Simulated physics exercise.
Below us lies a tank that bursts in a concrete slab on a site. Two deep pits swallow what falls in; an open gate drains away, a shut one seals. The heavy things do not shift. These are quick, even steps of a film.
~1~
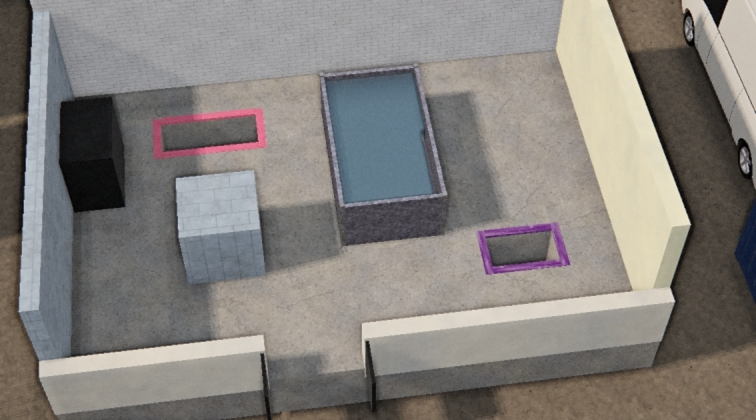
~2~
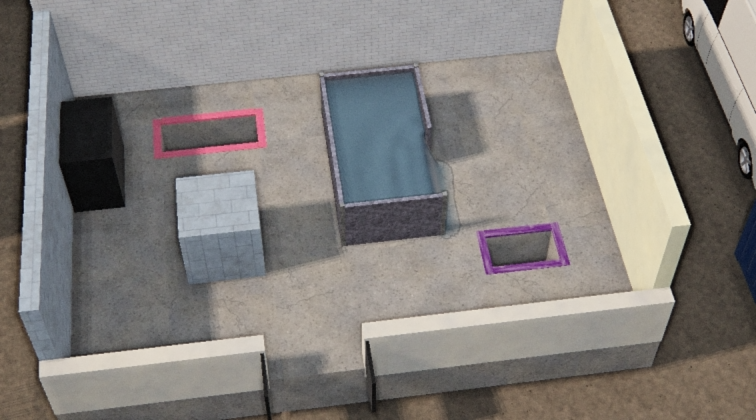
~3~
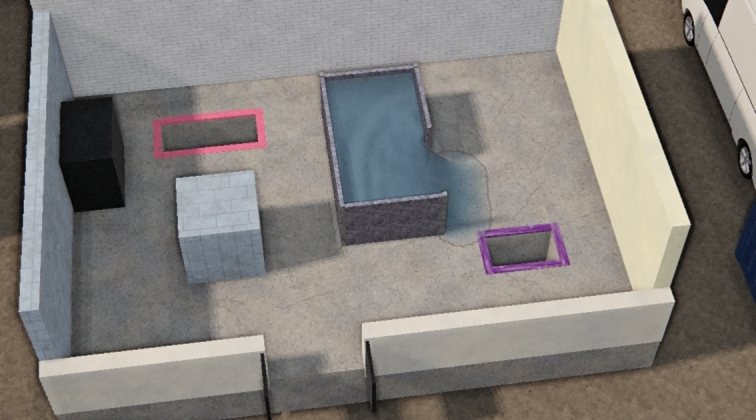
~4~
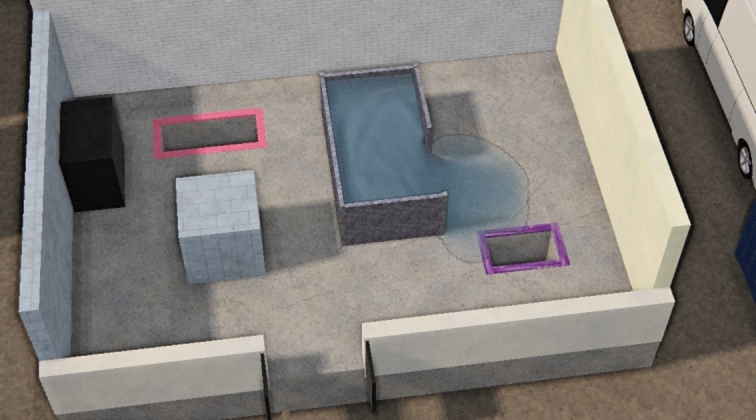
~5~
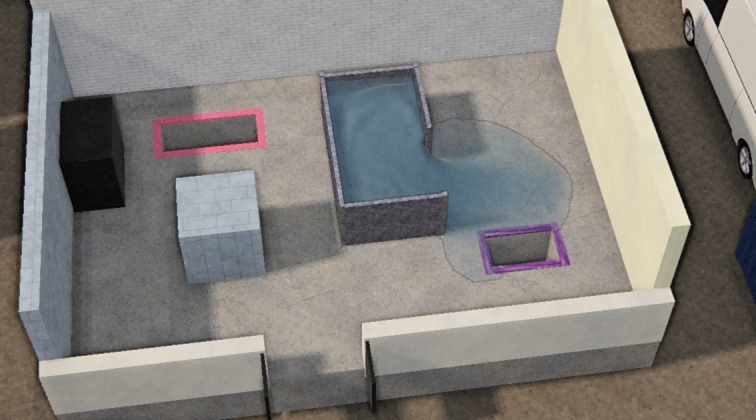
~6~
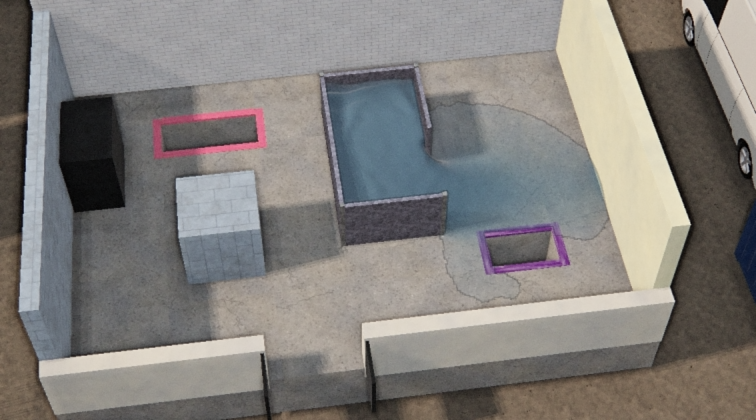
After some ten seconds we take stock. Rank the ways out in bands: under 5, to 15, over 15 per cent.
The gate takes less than 5 %; the purple pit takes more than 15 %; the pink pit takes from 5 to 15 %.
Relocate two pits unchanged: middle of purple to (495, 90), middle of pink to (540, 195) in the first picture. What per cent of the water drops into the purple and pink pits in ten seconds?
Per cent: Purple 6, pink 60.
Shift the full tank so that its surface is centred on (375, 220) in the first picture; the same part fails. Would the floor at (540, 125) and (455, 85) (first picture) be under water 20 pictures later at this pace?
One after the other: Under water, covered.
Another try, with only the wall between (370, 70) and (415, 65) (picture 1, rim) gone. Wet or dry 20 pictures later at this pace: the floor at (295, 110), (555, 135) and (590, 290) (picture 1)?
One after the other: Under water, under water, flooded.
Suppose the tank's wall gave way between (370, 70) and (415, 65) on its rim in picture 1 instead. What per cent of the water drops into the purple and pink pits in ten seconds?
Roughly, in per cent: Purple 15, pink 20.
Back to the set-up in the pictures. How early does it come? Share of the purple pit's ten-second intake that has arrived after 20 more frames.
Some 55 per cent.
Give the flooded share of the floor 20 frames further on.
Some 45 per cent.
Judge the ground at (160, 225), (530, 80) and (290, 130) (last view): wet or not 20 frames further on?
As listed: No water, wet, dry.
A moment on, water covers 20 % of the floor; the gate 0 %, the purple pit 7 %, the pink pit 0 %.
Next, water covers 25 % of the floor; the gate 0 %, the purple pit 13 %, the pink pit 0 %.
Then, water covers 45 % of the floor; the gate 0 %, the purple pit 19 %, the pink pit 0 %.
Later, water covers 80 % of the floor; the gate 0 %, the purple pit 26 %, the pink pit 2 %.
In the end, water covers 95 % of the floor; the gate 1 %, the purple pit 33 %, the pink pit 7 %.
